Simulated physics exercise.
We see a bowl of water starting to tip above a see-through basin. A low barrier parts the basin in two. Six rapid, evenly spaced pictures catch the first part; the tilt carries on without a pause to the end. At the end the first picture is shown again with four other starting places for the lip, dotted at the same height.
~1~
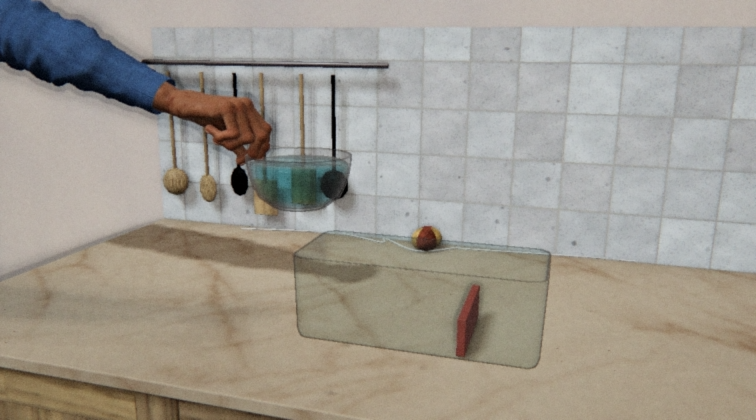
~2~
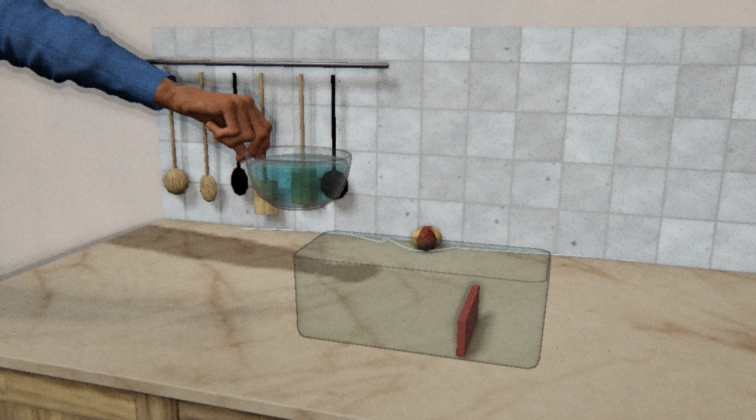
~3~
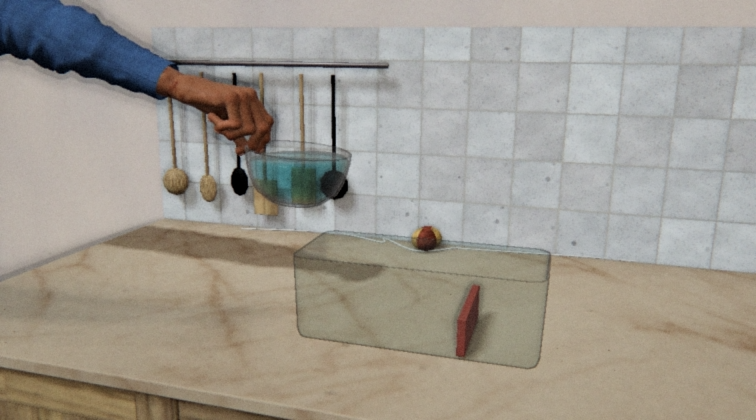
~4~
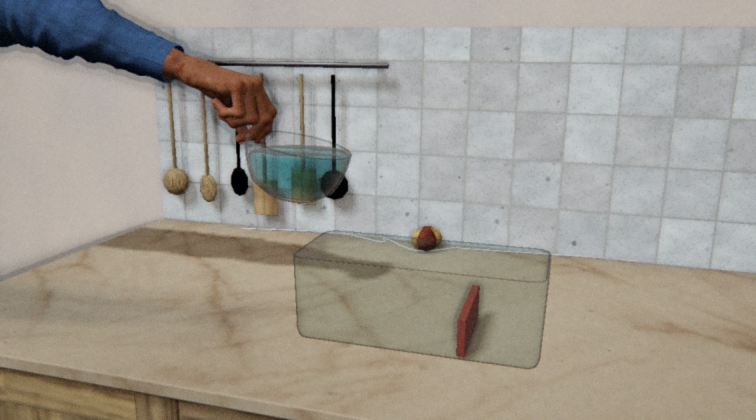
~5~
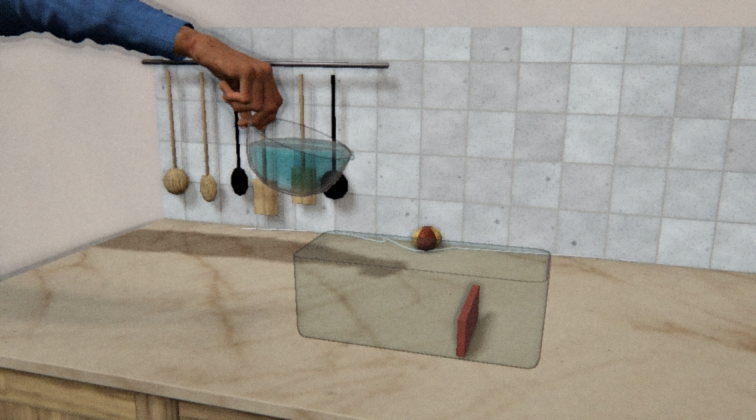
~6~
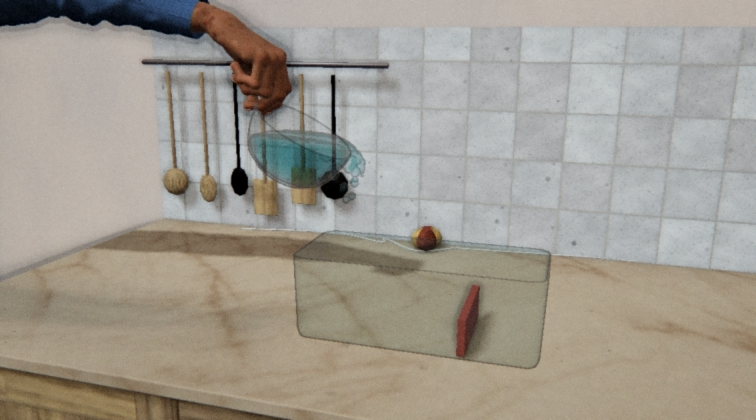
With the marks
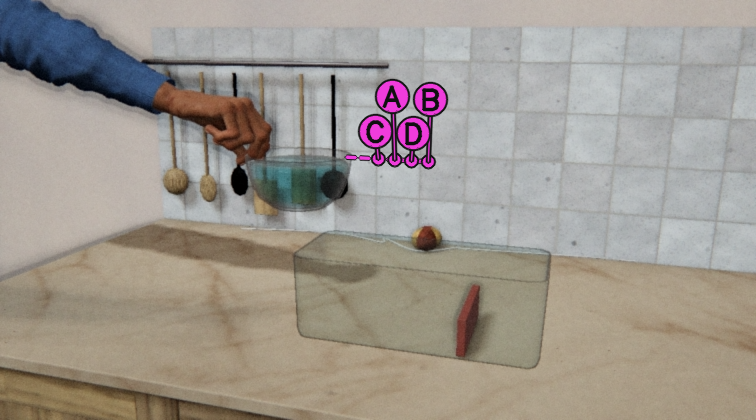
A hand in a blue sleeve holds a clear glass bowl of blue water at the left, above a pale marble-patterned counter seen from slightly above. Beneath and to the right sits a see-through basin with a low red barrier inside and a small reddish-brown ball at its top, before grey tiles and hanging utensils. The hand rises, tilting the bowl rightward until water slips over its lip, while the camera stays still.
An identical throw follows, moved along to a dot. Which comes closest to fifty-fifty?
It is A.
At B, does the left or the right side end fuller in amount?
The right one.
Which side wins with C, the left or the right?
The left side.
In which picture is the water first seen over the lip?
Picture 5.
In magenta, A at (394, 159); B at (428, 161); C at (378, 158); D at (411, 160).
Choosing A, about 49 % ends left of the wall and 50 % right of it.
Choosing B, about 15 % ends left of the wall and 85 % right of it.
Choosing C, about 88 % ends left of the wall and 11 % right of it.
Choosing D, about 19 % ends left of the wall and 80 % right of it.
